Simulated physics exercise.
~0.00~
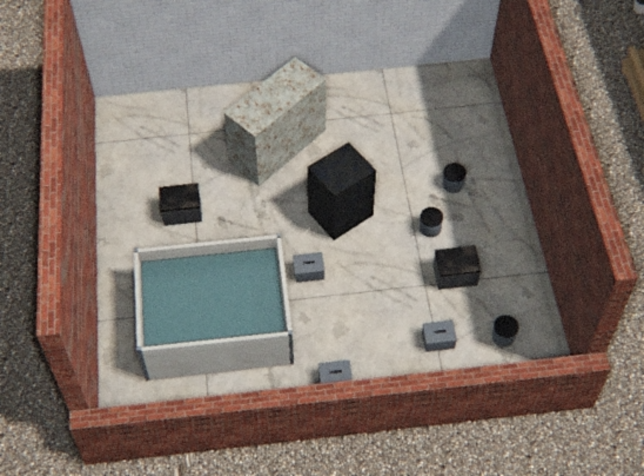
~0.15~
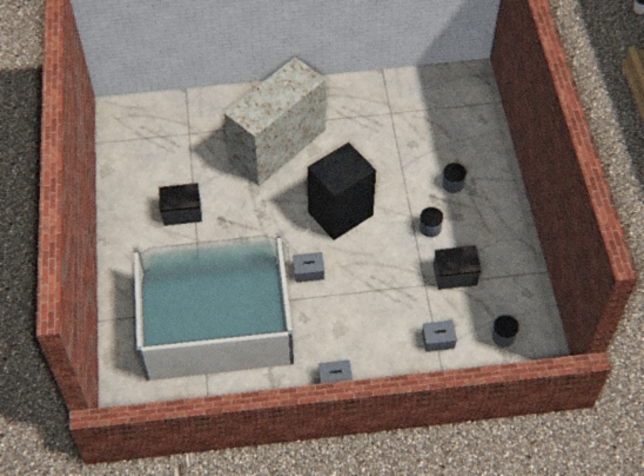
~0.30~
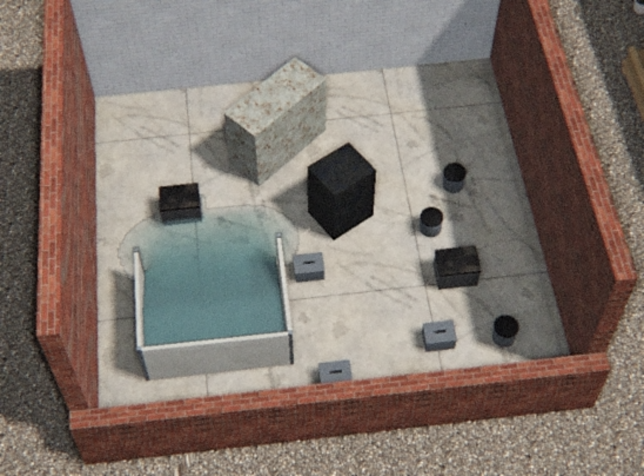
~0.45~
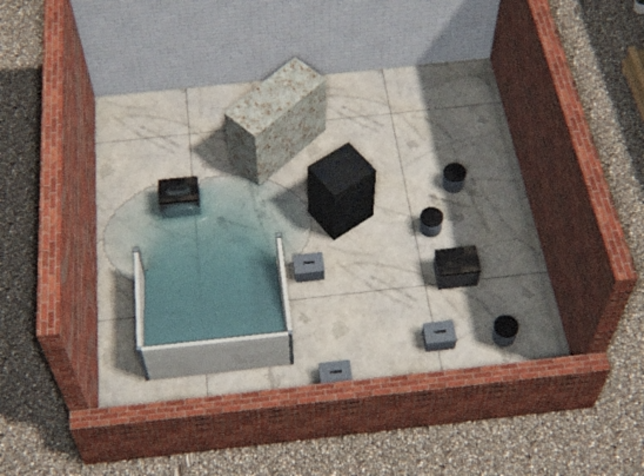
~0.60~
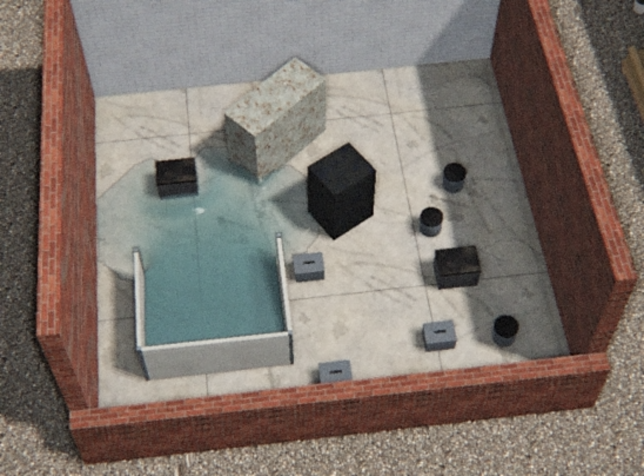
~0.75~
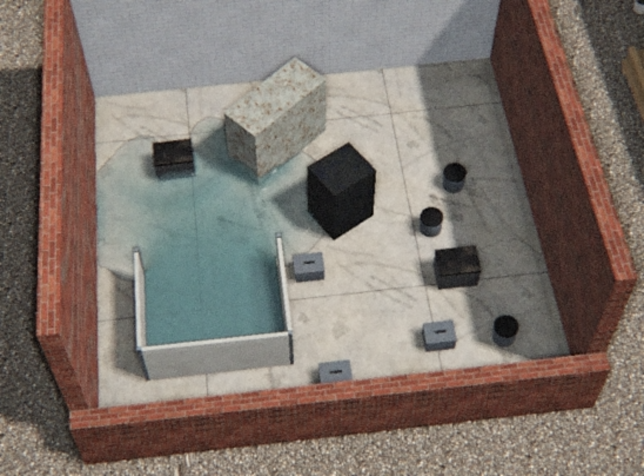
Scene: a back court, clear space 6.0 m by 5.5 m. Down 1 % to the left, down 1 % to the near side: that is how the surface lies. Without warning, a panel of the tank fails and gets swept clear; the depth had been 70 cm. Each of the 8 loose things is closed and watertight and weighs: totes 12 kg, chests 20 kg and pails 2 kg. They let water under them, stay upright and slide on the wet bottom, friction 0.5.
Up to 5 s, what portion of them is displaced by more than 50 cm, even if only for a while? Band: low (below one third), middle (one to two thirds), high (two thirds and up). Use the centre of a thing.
Low.
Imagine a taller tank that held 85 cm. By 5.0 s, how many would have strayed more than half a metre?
2.
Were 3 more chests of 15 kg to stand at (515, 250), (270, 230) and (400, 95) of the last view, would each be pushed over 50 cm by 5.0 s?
In order: Within it, beyond it, beyond it.
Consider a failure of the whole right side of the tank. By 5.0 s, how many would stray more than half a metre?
That would give 6.
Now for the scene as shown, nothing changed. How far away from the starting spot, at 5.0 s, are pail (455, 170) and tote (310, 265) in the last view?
In that order: 20 cm, 0 cm.
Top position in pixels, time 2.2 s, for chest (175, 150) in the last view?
(144, 78), roughly.
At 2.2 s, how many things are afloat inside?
1 at that moment.
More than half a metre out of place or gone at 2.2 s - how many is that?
That would be 1.
After 1.1 s 1 of 8 are over 50 cm from their spots; 0 afloat.
After 2.2 s 1 of 8 are over 50 cm from their spots; 1 afloat.
After 3.5 s 1 of 8 are over 50 cm from their spots; 1 afloat.
After 5.0 s 1 of 8 are over 50 cm from their spots, and 1 have been at some point; 1 afloat.
